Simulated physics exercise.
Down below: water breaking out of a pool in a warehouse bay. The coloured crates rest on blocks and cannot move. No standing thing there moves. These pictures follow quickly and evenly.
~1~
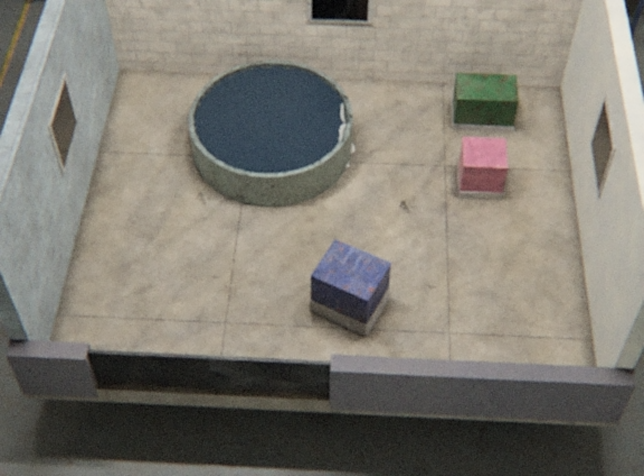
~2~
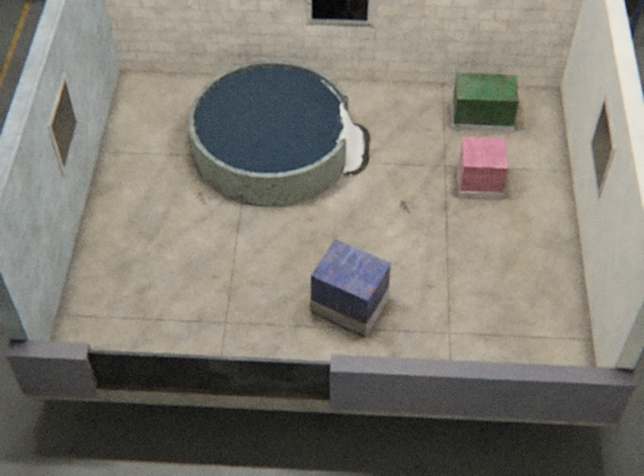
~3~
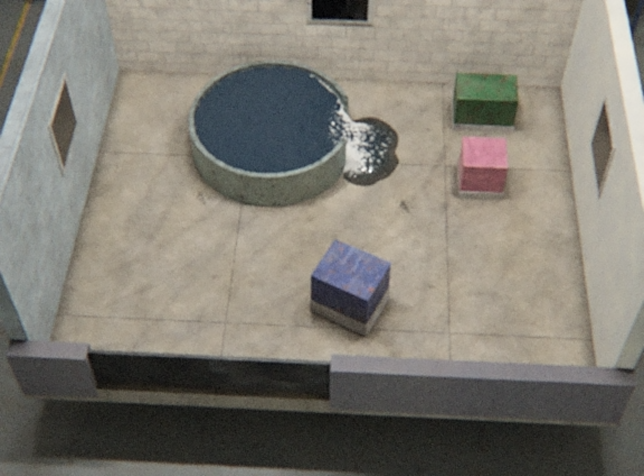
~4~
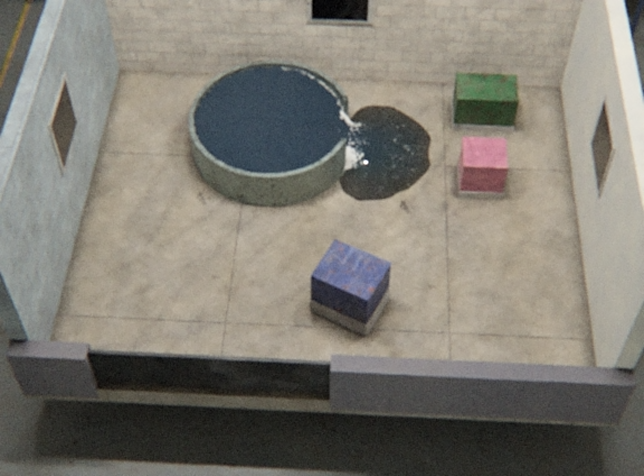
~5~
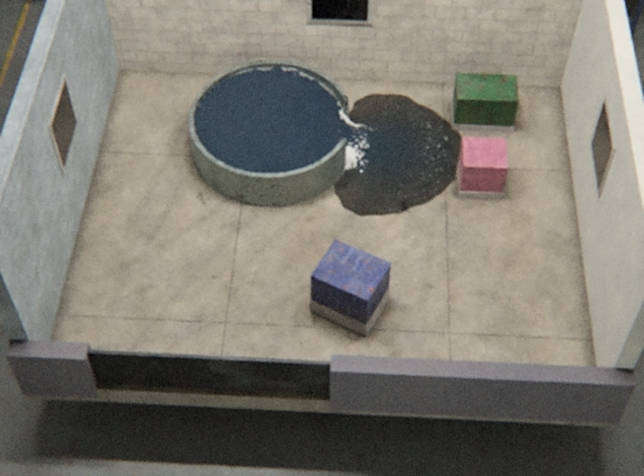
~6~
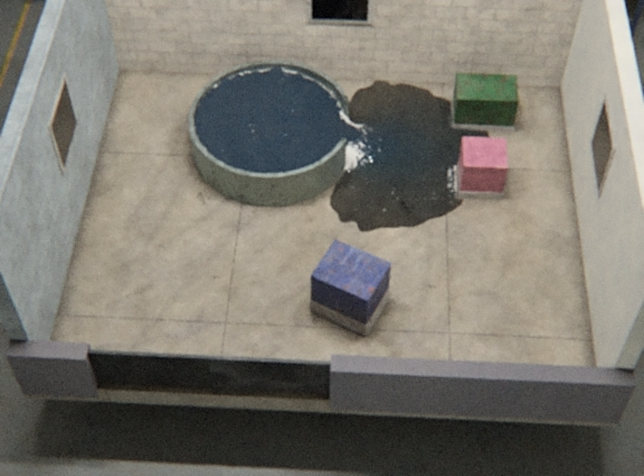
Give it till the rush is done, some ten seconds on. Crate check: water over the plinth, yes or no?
Blue crate no, pink crate yes, green crate yes.
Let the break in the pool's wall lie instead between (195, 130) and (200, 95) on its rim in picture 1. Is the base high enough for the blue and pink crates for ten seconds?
Blue stays untouched; pink stays untouched.
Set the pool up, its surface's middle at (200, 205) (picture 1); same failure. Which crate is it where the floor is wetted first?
Answer: The blue one.
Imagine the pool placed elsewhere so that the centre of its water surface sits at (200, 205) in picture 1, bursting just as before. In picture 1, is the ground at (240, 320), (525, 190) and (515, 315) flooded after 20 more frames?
As listed: Flooded, wet, wet.
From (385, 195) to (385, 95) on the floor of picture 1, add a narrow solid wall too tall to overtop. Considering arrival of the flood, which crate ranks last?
It is the pink crate.
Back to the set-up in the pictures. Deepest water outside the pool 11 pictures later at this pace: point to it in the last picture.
It should be roughly at (558, 148).
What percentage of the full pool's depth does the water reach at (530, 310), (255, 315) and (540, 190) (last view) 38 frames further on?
In the order asked, some 18, 0 and 12 in a hundred.
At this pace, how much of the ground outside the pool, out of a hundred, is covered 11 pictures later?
I reckon 30 per cent or so.
A moment on, water covers 20 % of the floor; the blue crate not reached, the pink crate water round its plinth, the green crate water round its plinth.
Next, water covers 30 % of the floor; the blue crate not reached, the pink crate water round its plinth, the green crate water round its plinth.
Then, water covers 45 % of the floor; the blue crate water round its plinth, the pink crate water round its plinth, the green crate water round its plinth.
Later, water covers 55 % of the floor; the blue crate water round its plinth, the pink crate water round its plinth, the green crate water round its plinth.
In the end, water covers 95 % of the floor; the blue crate stayed above the water, the pink crate was topped, the green crate was topped.
